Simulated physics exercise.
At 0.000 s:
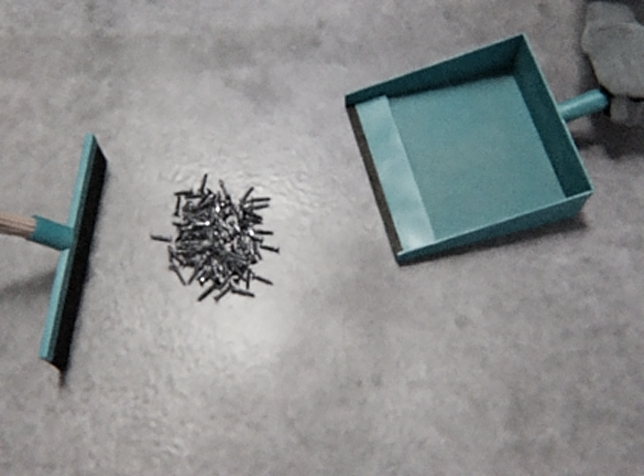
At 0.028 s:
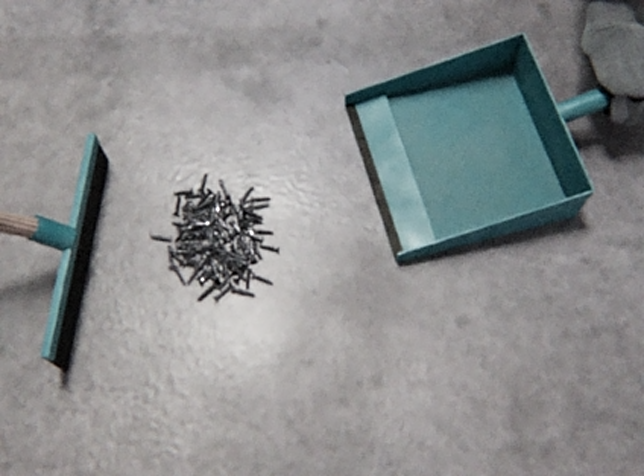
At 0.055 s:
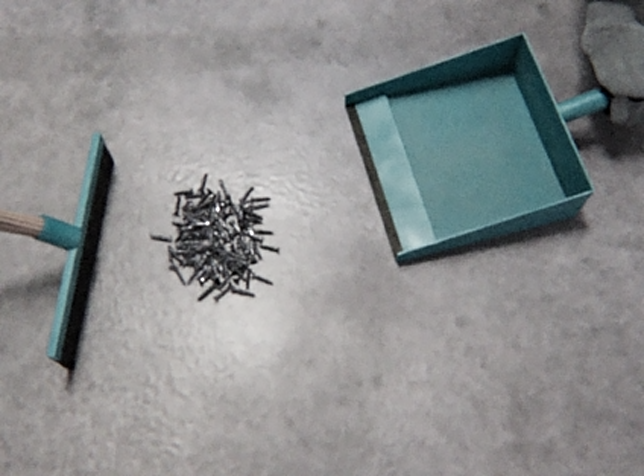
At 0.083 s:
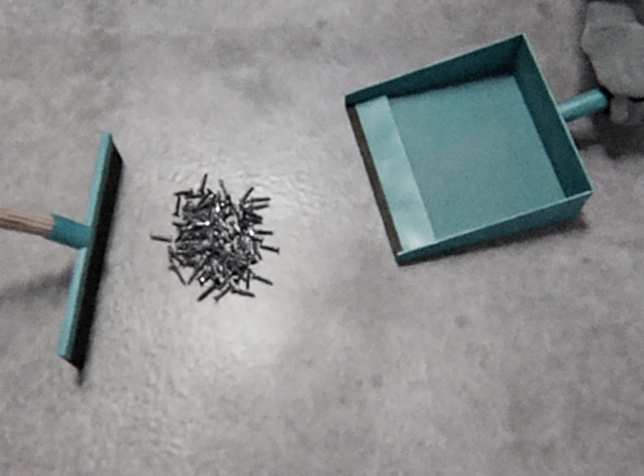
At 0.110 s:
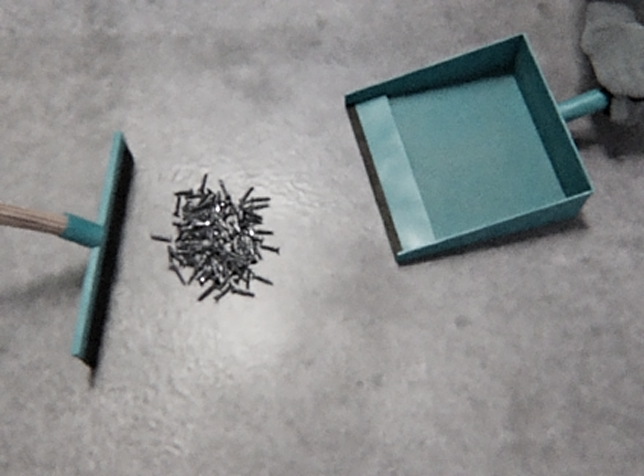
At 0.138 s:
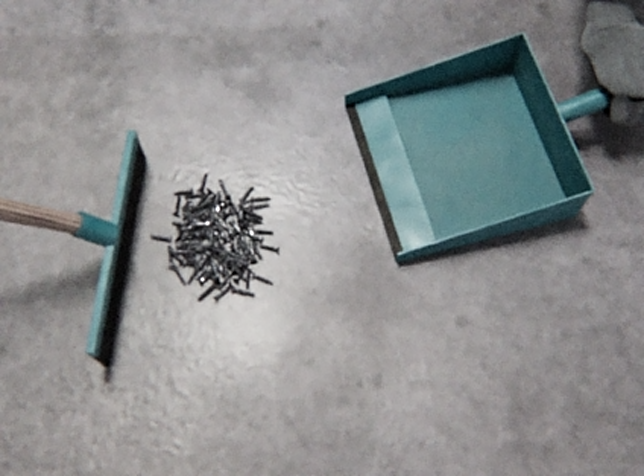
The clip shows a teal blade on a wooden handle sliding rightward across a grey floor, closing the gap to a still pile of dark screws, while a gloved hand at the right holds a teal dustpan in place.
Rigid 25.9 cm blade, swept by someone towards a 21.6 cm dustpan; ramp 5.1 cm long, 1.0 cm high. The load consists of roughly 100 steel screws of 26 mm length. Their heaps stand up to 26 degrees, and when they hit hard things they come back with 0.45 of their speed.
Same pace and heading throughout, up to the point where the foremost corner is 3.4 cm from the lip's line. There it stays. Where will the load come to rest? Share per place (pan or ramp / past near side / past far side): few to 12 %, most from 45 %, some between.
Pan: Few. Near side: Some. Far side: Few.
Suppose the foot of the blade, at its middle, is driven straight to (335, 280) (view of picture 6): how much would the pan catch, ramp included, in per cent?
That comes to near 5 percent.
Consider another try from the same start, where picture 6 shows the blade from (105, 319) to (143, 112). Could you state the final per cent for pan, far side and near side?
You'd see pan at 0, far at 5 and near at 5.
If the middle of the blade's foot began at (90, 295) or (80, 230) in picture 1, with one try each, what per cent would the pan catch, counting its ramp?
Estimates: 10 percent and 0 percent.
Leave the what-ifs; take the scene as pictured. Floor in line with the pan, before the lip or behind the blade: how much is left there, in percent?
75 %.
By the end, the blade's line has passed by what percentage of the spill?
Near 0 percent, give or take.
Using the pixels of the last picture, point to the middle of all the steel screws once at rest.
Roughly pixel (358, 230).
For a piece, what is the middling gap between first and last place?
Somewhere around 16 centimetres.
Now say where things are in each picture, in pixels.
The first picture shows blade from (47, 356) to (92, 141), moved 0.0 cm, 0 of the pieces shifted so far; middle of the pieces at (218, 240); pan at (471, 155).
The second picture shows blade from (49, 356) to (94, 141), moved 0.2 cm, 0 of the pieces shifted so far; middle of the pieces at (218, 240).
The third picture shows blade from (55, 356) to (99, 141), moved 0.8 cm, 0 of the pieces shifted so far; middle of the pieces at (218, 240).
The fourth picture shows blade from (65, 355) to (108, 140), moved 1.9 cm, 0 of the pieces shifted so far; middle of the pieces at (218, 240).
The fifth picture shows blade from (78, 353) to (120, 139), moved 3.2 cm, 0 of the pieces shifted so far; middle of the pieces at (218, 240).
The sixth picture shows blade from (93, 352) to (133, 138), moved 4.7 cm, 0 of the pieces shifted so far; middle of the pieces at (218, 240); pan at (471, 155). The blade's pace is about 0.54 m/s, heading 10 degrees towards the viewer's side.
After 0.35 s, middle of the blade 19 cm from the lip; 0 % over the lip, far side 0 %, near side 5 %.
After 0.49 s, middle of the blade 11 cm from the lip; 0 % over the lip, far side 0 %, near side 10 %.
After 0.76 s, middle of the blade 8 cm from the lip; 10 % over the lip, far side 0 %, near side 20 %.
At rest (1.7 s), pan 5 %, near side 20 %, far side 0 %, in front of the lip or behind the blade 75 %.
